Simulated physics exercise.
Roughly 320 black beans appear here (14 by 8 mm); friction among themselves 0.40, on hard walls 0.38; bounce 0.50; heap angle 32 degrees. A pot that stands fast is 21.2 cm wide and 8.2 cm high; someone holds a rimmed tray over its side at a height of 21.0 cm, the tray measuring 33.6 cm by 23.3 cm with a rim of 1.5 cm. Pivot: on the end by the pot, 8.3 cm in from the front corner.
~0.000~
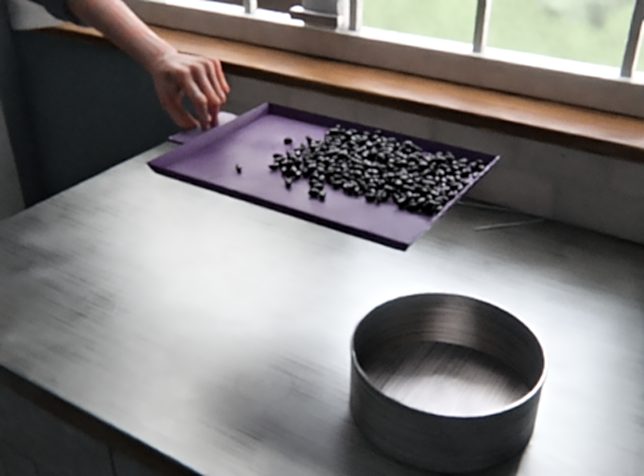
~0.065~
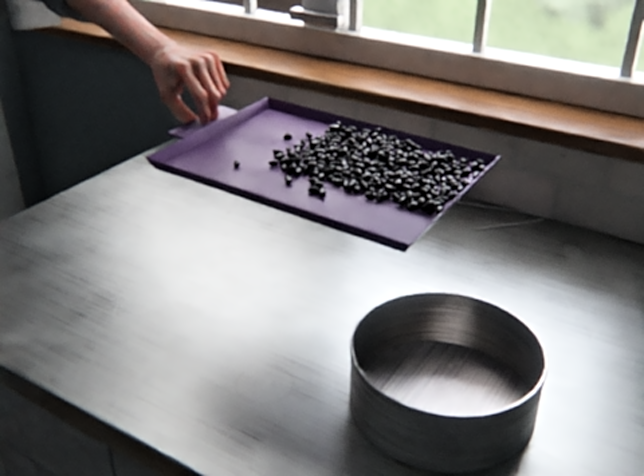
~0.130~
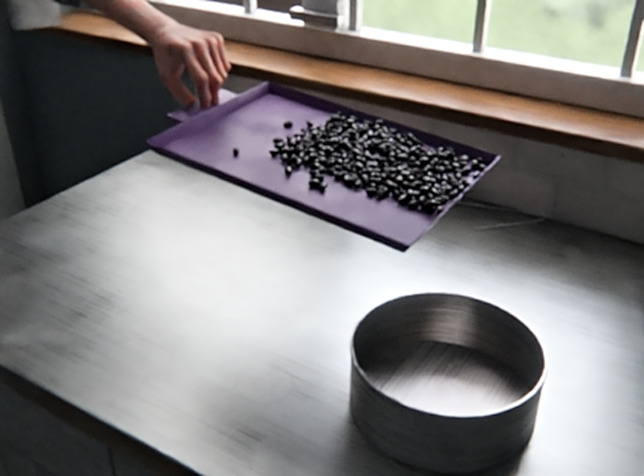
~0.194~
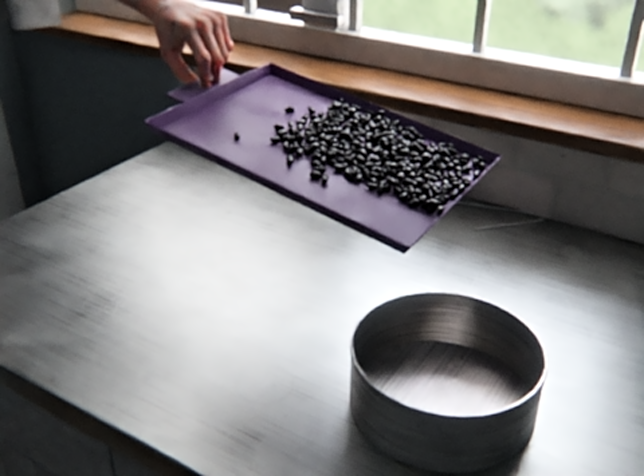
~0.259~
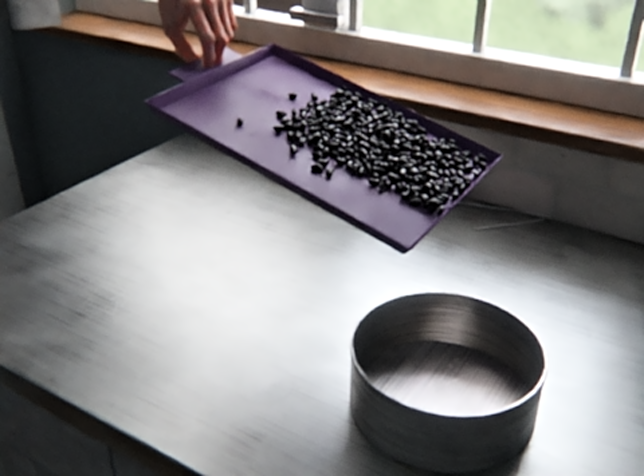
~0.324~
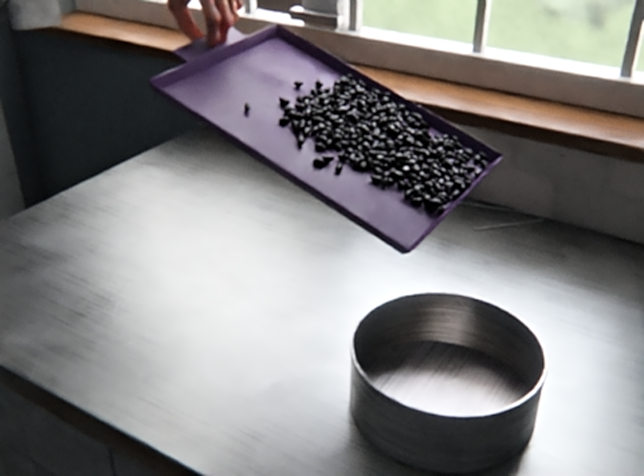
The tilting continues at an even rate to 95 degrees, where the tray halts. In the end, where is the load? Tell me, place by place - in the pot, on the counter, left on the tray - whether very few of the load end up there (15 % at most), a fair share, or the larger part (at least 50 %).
Pot - the larger part, counter - a fair share, tray - very few.
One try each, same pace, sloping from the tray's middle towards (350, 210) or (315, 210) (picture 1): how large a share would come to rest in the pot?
I'd put it at about 95 per cent for the first tilt and about 65 per cent for the second.
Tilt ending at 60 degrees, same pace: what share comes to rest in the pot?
It would land at about 50 percent.
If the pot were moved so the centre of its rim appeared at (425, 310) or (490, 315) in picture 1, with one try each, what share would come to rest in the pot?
Some 65 and 80 per cent.
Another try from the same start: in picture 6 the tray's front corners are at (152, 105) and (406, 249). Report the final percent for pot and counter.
Per cent by place - pot 95, counter 5.
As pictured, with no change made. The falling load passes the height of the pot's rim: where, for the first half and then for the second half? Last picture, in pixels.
I'd mark about (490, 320) for the first half, then (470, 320) for the second.
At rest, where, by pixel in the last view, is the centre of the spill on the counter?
The middle of the spill sits at roughly (541, 349).
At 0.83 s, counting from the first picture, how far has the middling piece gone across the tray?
12 cm.
After 0.83 s, tilt 56 degrees; the tray holds 75 %, the pot 0 %.
After 1.16 s, tilt 79 degrees; the tray holds 15 %, the pot 45 %.
After 1.59 s, tilt 95 degrees; the tray holds 0 %, the pot 65 %.
By 2.4 s all is still; pot 65 %, counter 35 %, tray 0 %.
